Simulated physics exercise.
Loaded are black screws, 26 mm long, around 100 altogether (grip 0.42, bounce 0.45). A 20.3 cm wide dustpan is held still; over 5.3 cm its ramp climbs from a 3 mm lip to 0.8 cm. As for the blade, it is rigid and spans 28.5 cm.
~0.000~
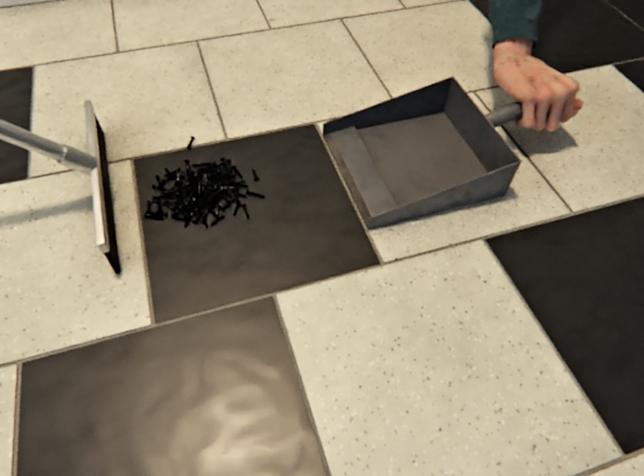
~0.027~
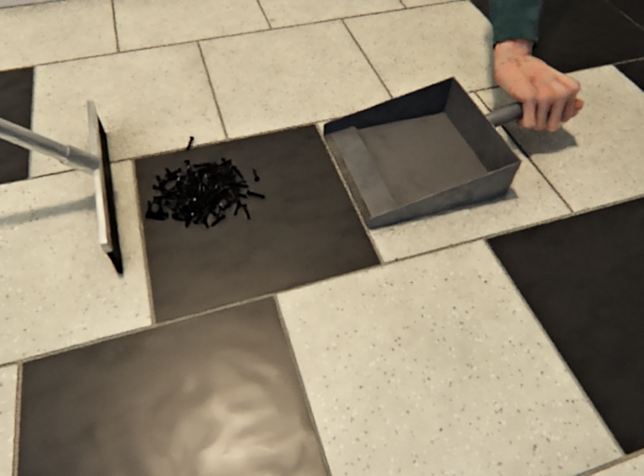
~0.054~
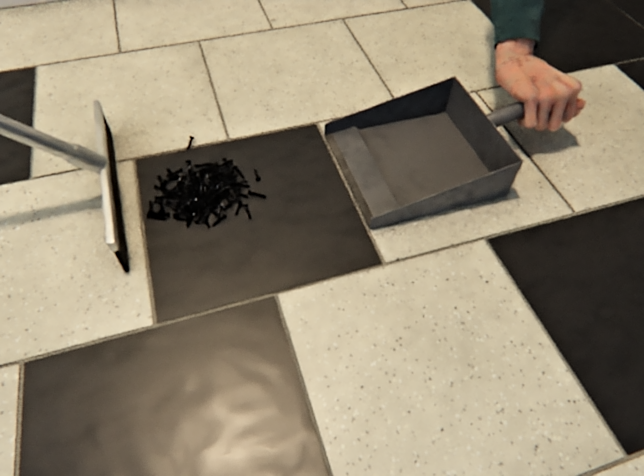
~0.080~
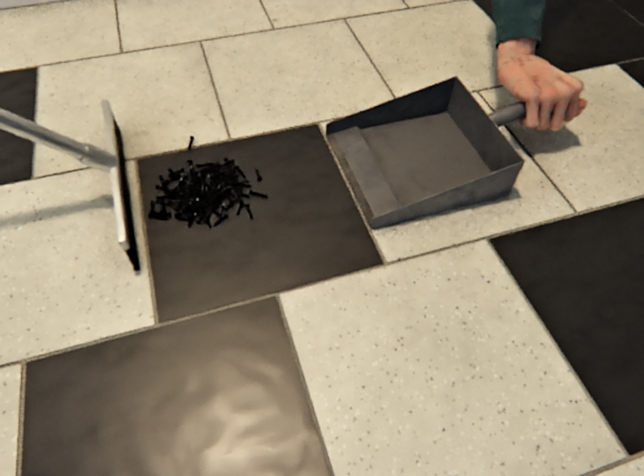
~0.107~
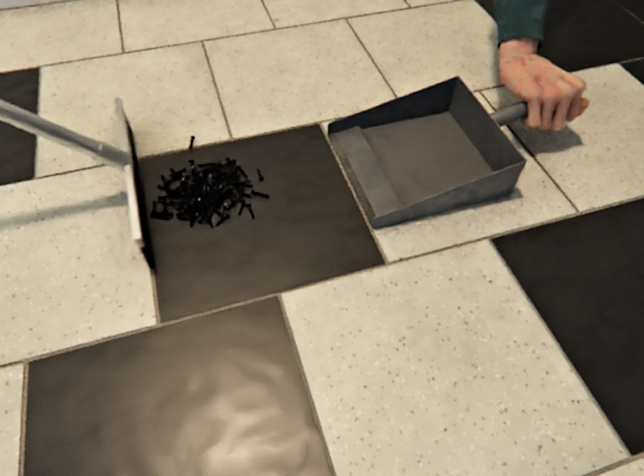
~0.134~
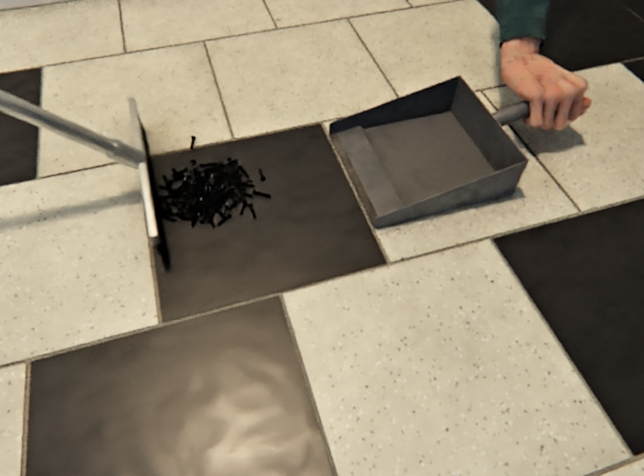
The video shows a flat blade on a pole sliding rightward across a tiled floor until it meets the near edge of a pile of small black screws, while a hand holds a gray dustpan still at the right.
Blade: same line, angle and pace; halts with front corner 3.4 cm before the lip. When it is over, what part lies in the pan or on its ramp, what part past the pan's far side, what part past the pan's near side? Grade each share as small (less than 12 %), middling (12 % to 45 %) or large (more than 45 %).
In the pan or on its ramp - middling, past the pan's far side - small, past the pan's near side - small.
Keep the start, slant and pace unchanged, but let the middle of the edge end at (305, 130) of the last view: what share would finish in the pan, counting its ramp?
I'd expect around 20 per cent.
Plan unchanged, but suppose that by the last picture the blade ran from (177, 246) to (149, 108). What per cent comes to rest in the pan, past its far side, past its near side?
Pan 40 % / far 5 % / near 5 %.
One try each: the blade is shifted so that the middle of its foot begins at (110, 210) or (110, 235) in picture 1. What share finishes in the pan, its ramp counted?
I'd put it near 25 per cent for the first and near 20 per cent for the second.
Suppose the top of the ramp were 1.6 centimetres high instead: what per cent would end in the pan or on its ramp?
Then around 25 percent, ramp counted.
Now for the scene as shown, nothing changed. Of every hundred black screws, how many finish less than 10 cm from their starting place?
0 %.
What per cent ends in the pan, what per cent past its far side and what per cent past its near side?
Pan 25; far side 5; near side 0.
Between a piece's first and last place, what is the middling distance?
22 cm, roughly.
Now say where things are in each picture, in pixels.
The first picture shows blade from (104, 247) to (90, 108), moved 0.0 cm, 0 of the pieces shifted so far; middle of the pieces at (204, 189); pan at (421, 161).
The second picture shows blade from (107, 247) to (92, 108), moved 0.2 cm, 0 of the pieces shifted so far; middle of the pieces at (204, 190).
The third picture shows blade from (114, 246) to (98, 108), moved 0.9 cm, 1 of the pieces shifted so far; middle of the pieces at (206, 190).
The fourth picture shows blade from (125, 244) to (107, 107), moved 2.0 cm, 1 of the pieces shifted so far; middle of the pieces at (207, 190).
The fifth picture shows blade from (140, 242) to (120, 105), moved 3.6 cm, 1 of the pieces shifted so far; middle of the pieces at (209, 189).
The sixth picture shows blade from (156, 240) to (133, 104), moved 5.2 cm, 4 of the pieces shifted so far; middle of the pieces at (211, 189); pan at (428, 161). Its pace works out near 0.62 m/s, heading 5 degrees towards the viewer's side.
After 0.34 s, middle of the blade 16 cm from the lip; 0 % over the lip, far side 5 %, near side 0 %.
After 0.47 s, middle of the blade 8 cm from the lip; 0 % over the lip, far side 5 %, near side 0 %.
After 0.74 s, middle of the blade 4 cm from the lip; 25 % over the lip, far side 5 %, near side 0 %.
In the end, at 1.4 s, pan 25 %, far side 5 %, near side 0 %, in front of the lip or behind the blade 70 %.
